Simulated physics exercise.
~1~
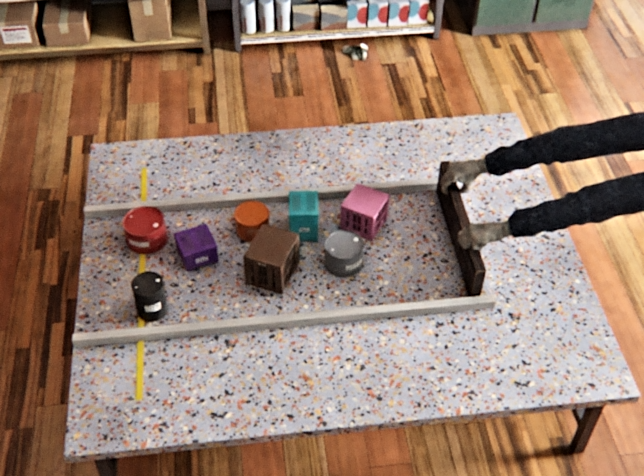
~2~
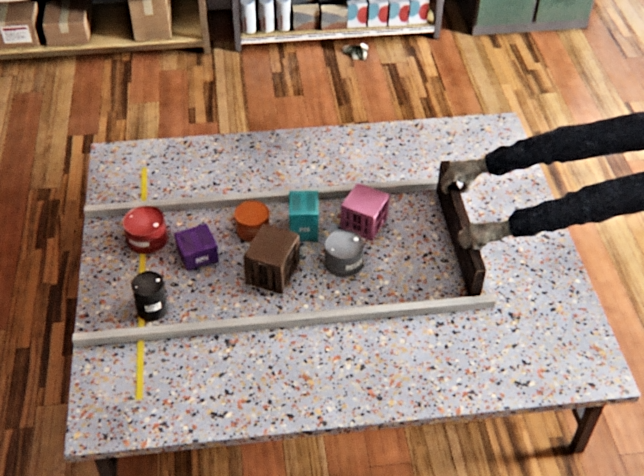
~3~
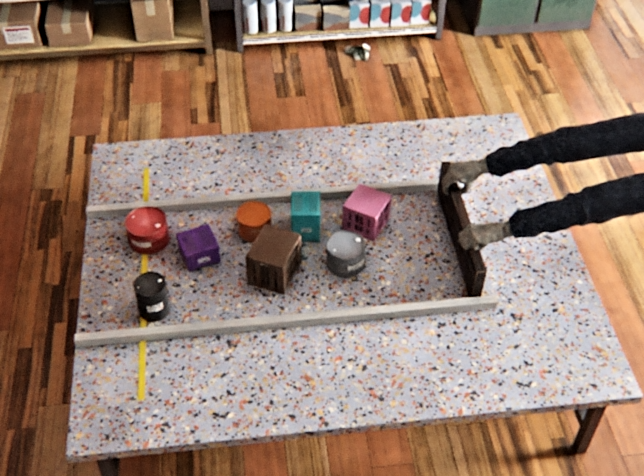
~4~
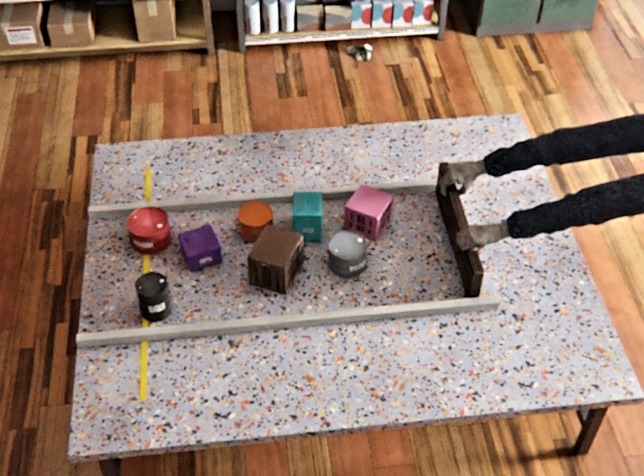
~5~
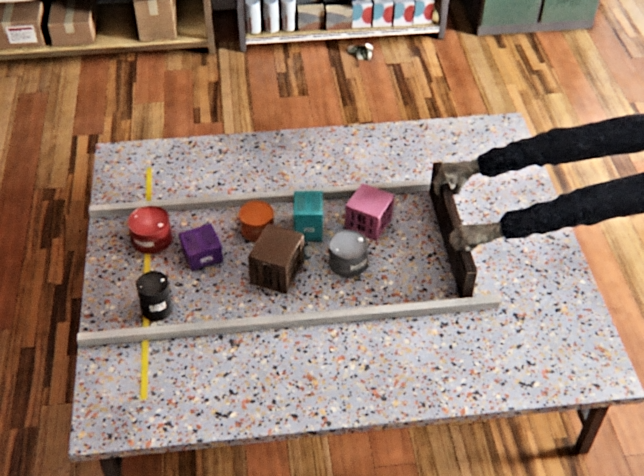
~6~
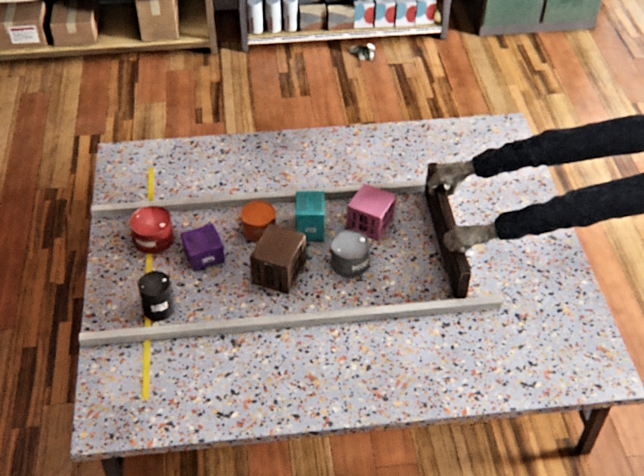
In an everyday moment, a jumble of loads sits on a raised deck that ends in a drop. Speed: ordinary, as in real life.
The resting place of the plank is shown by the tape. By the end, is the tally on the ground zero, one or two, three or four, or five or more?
The ones going over the edge come to either three or four, I'd say.
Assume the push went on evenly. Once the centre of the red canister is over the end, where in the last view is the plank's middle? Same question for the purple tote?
The middle is at (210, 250) when it's the red canister, and at (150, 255) when it's the purple tote.
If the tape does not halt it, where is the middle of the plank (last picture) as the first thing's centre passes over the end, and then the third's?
At roughly (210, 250), then roughly (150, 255).
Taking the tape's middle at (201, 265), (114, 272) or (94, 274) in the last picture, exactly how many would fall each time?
Going through them in order, you'd see 1, 6 and 8.
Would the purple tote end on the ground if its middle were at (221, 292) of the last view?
Placed like that, it leaves the surface.
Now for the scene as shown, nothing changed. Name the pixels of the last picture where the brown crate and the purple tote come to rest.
Brown crate at (97, 286), purple tote at (87, 258).
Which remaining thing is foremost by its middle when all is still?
Purple tote, foremost.
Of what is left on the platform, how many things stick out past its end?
3 of them.
Soon after, none off yet; red canister at rest near (152, 230); black canister at rest near (157, 296); purple tote at rest near (203, 247).
After that, none off yet; red canister displaced about its own width near (126, 233); black canister at rest near (156, 297); purple tote displaced about its own width near (157, 253).
In the end, the number that fall off is three or four; gone, orange pail, black canister and red canister.
